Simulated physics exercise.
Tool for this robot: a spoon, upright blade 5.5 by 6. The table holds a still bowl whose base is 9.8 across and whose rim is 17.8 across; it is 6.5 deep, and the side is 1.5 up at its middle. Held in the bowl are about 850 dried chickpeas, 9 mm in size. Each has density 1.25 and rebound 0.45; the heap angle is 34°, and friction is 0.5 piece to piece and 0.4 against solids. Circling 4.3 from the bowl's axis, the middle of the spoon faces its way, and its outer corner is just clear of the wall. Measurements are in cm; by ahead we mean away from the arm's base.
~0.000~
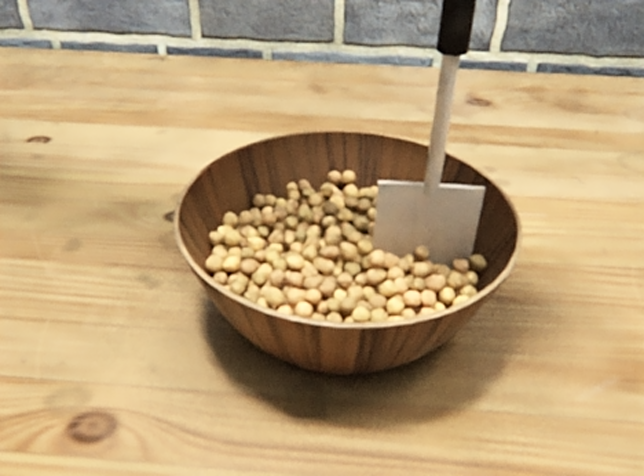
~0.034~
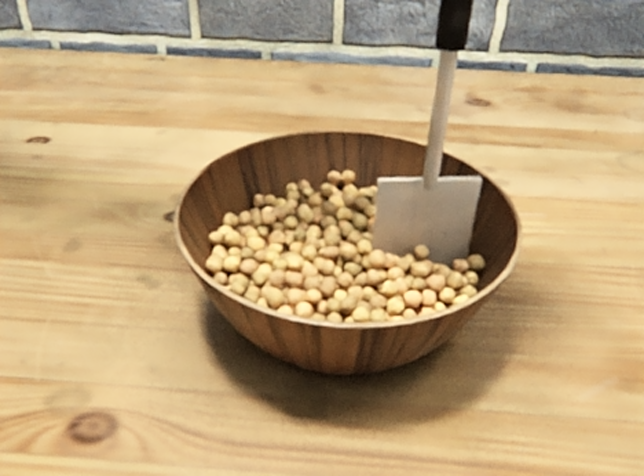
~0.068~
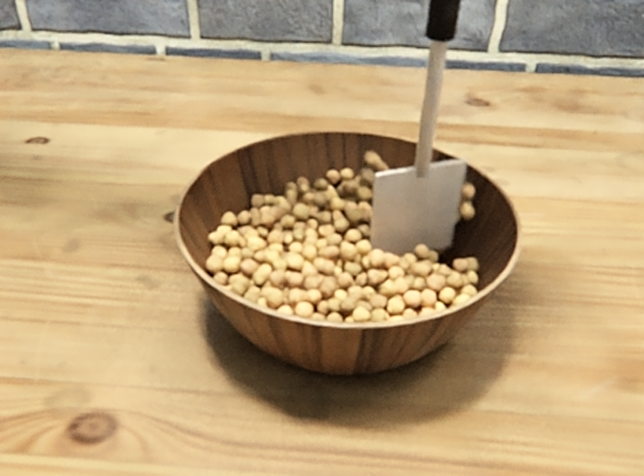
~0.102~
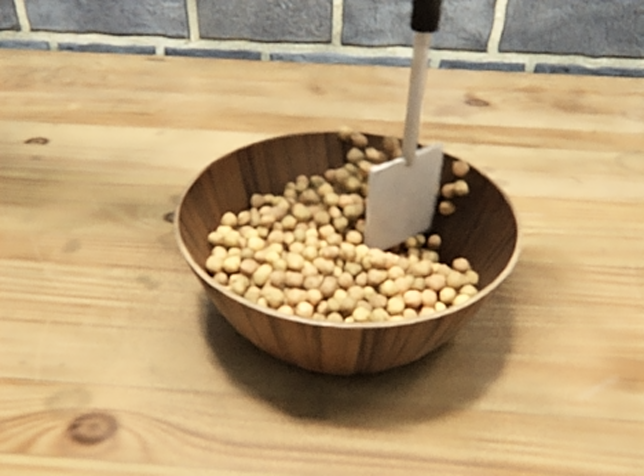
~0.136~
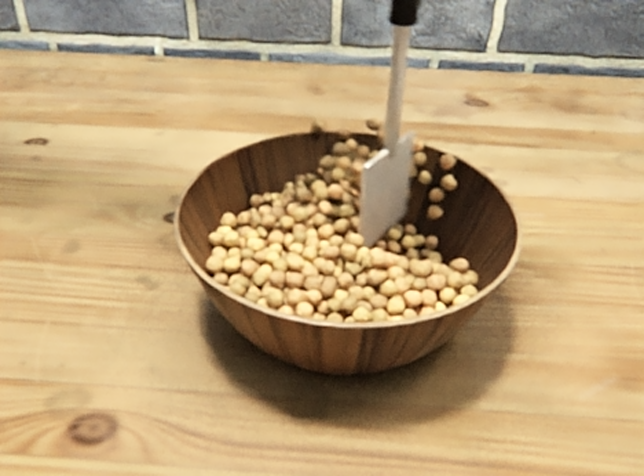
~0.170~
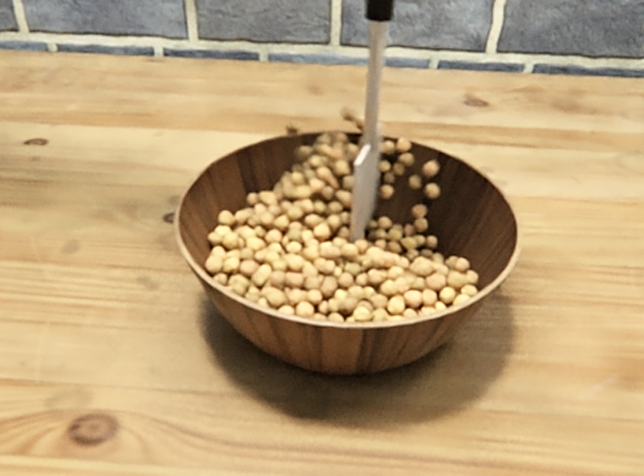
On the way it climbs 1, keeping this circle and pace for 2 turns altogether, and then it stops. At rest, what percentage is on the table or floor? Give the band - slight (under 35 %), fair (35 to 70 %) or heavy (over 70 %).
Band: Slight.
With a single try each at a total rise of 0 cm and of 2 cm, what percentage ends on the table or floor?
About 30 and 20 per cent.
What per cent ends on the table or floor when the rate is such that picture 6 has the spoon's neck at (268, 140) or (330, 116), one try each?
About 50 per cent, then about 35 per cent.
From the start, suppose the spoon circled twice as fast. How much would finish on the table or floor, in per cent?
Then roughly 45 %.
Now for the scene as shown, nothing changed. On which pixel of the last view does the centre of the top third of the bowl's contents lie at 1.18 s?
Estimated centre: (299, 299).
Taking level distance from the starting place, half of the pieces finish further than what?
Roughly 6 cm.
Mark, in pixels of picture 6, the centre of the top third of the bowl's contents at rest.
It is centred near (386, 244).
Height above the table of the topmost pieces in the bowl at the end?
Around 6.0 cm above the table.
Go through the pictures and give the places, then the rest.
In the first frame, the spoon neck at (435, 159), 0° round; upper third of the load around (341, 253), from x 215 to 475, top at y 175; 850 in the bowl.
In the second frame, the spoon neck at (434, 153), 7° round; upper third of the load around (345, 250), from x 215 to 475, top at y 175.
In the third frame, the spoon neck at (426, 142), 24° round; upper third of the load around (351, 236), from x 215 to 470, top at y 160.
In the fourth frame, the spoon neck at (411, 132), 41° round; upper third of the load around (350, 229), from x 215 to 470, top at y 135.
In the fifth frame, the spoon neck at (393, 124), 58° round; upper third of the load around (343, 222), from x 215 to 470, top at y 125.
In the sixth frame, the spoon neck at (371, 118), 76° round; upper third of the load around (331, 213), from x 215 to 470, top at y 115; 849 in the bowl, 1 in flight or on the tool.
After 0.67 s, 329° round, highest piece 9 above the table; 739 in the bowl, 97 on the table or floor, 14 in flight or on the tool.
After 1.18 s, 223° round, highest piece 8 above the table; 671 in the bowl, 172 on the table or floor, 7 in flight or on the tool.
After 1.63 s, 0° round, highest piece 6 above the table; 655 in the bowl, 195 on the table or floor.
After 2.33 s, 0° round, highest piece 6 above the table; 655 in the bowl, 195 on the table or floor.
In the end, 655 in the bowl, 195 on the table or floor. That is 23 % on the table or floor.
